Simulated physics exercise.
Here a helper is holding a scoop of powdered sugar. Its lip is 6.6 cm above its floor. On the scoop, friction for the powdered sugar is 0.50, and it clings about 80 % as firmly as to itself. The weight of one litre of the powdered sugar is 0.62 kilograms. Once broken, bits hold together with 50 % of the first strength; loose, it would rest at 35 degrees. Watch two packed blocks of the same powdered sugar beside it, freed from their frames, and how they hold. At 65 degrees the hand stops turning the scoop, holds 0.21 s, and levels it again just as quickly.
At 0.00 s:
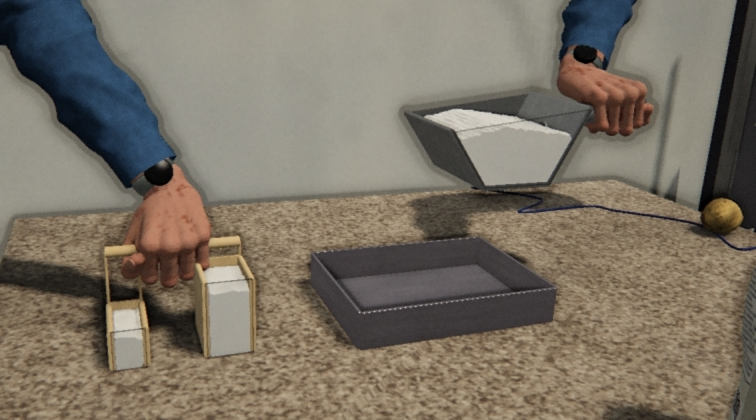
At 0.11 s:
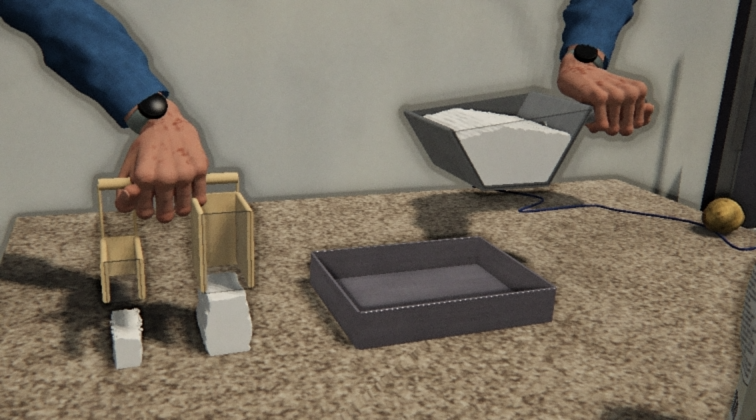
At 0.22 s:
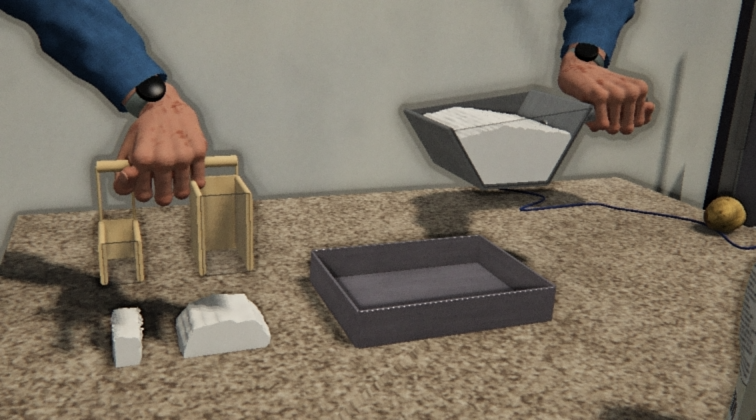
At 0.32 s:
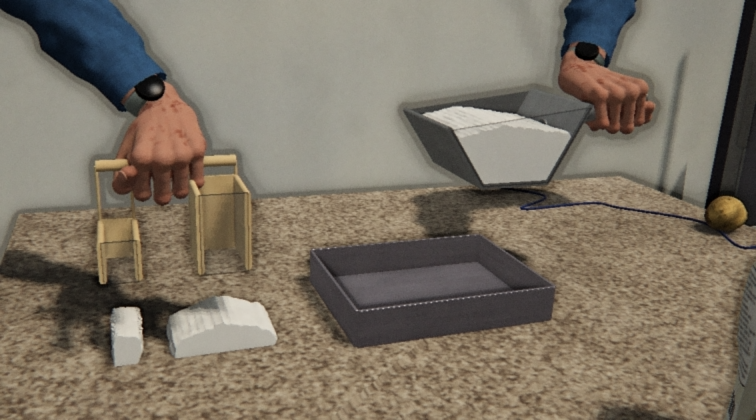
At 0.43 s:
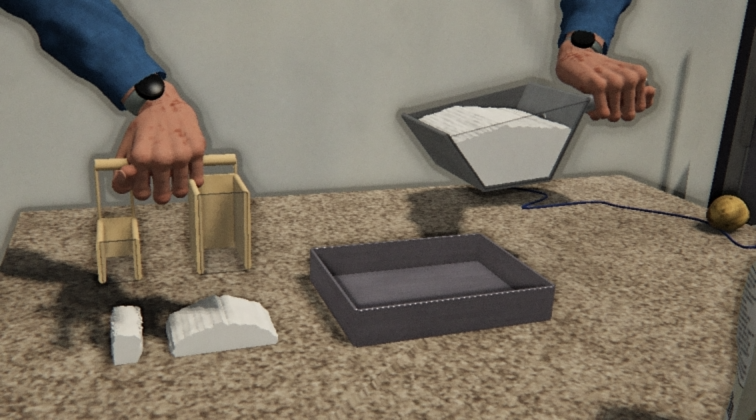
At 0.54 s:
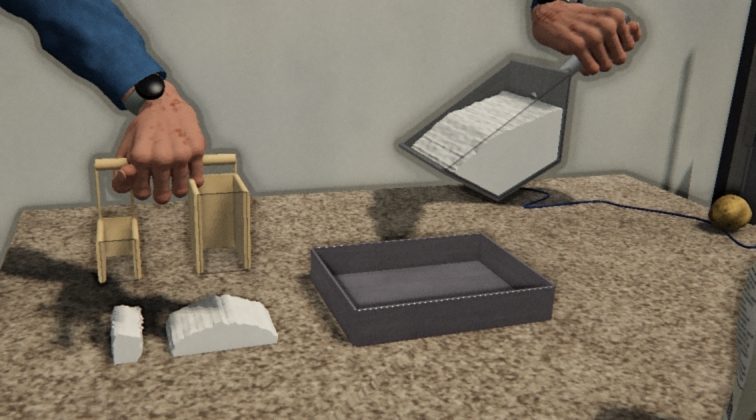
A person in blue sleeves and dark wristwatches works over a speckled countertop against a pale wall, lifting joined wooden moulds off two white powder blocks at left. The small block stays upright while the taller one slumps into a low mound, beside an empty dark tray and a yellow ball. At right, the other hand then tilts a clear grey scoop of white powder leftward.
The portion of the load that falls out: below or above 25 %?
It should end up beyond 25 per cent.
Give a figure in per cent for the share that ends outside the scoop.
Roughly 40 percent.
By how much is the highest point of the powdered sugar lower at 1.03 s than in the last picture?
Measured change: Around 3.0 cm.
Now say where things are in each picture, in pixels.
In the first picture, lip at (455, 130), tilt 0 degrees; top of the powdered sugar at (510, 127); blocks stand 3.5 cm, 7.3 cm (left to right).
In the second picture, lip at (454, 130), tilt 0 degrees; top of the powdered sugar at (510, 126); blocks stand 3.5 cm, 6.6 cm (left to right).
In the third picture, lip at (453, 129), tilt 0 degrees; top of the powdered sugar at (509, 125); blocks stand 3.4 cm, 3.9 cm (left to right).
In the fourth picture, lip at (452, 128), tilt 0 degrees; top of the powdered sugar at (509, 125); blocks stand 3.4 cm, 3.5 cm (left to right).
In the fifth picture, lip at (450, 135), tilt 5 degrees; top of the powdered sugar at (505, 126); blocks stand 3.4 cm, 3.5 cm (left to right).
In the sixth picture, lip at (445, 168), tilt 28 degrees; top of the powdered sugar at (557, 109); blocks stand 3.4 cm, 3.5 cm (left to right).
After 0.76 s, the scoop is at 65 degrees and 0 % has left it.
After 1.03 s, the scoop is at 60 degrees and 35 % has left it.
After 1.29 s, the scoop is at 3 degrees and 40 % has left it.
After 1.56 s, the scoop is at 0 degrees and 40 % has left it.
After 1.66 s, at the end, the scoop is at 0 degrees and 40 % has left it.
